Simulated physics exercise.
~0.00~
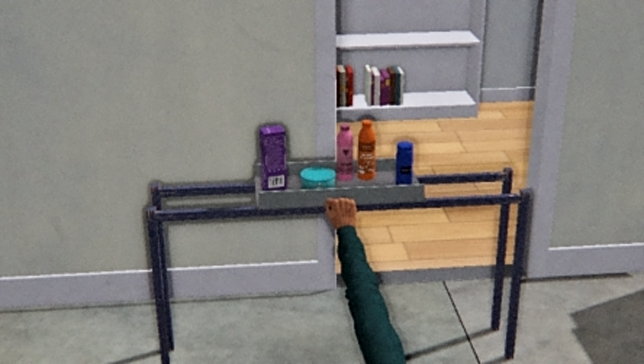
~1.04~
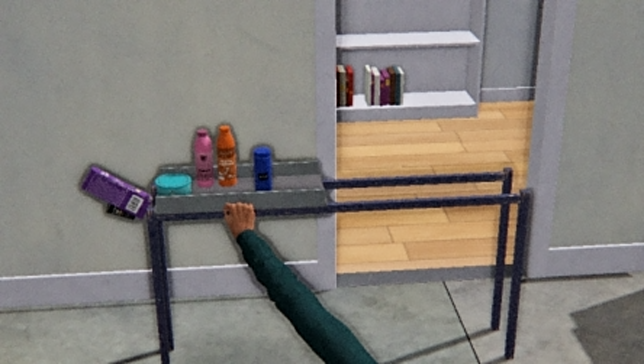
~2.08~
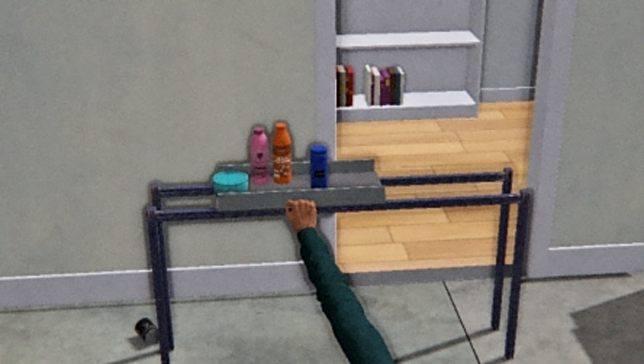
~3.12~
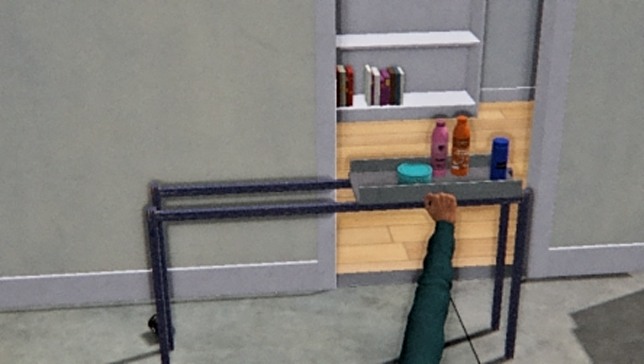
In the video, a hand slides a tray of bottles and containers left along a metal frame, and a purple carton tips off the end with a small dark object. The hand then moves the tray to the right end, the pink and orange bottles, turquoise tub and blue jar still on it.
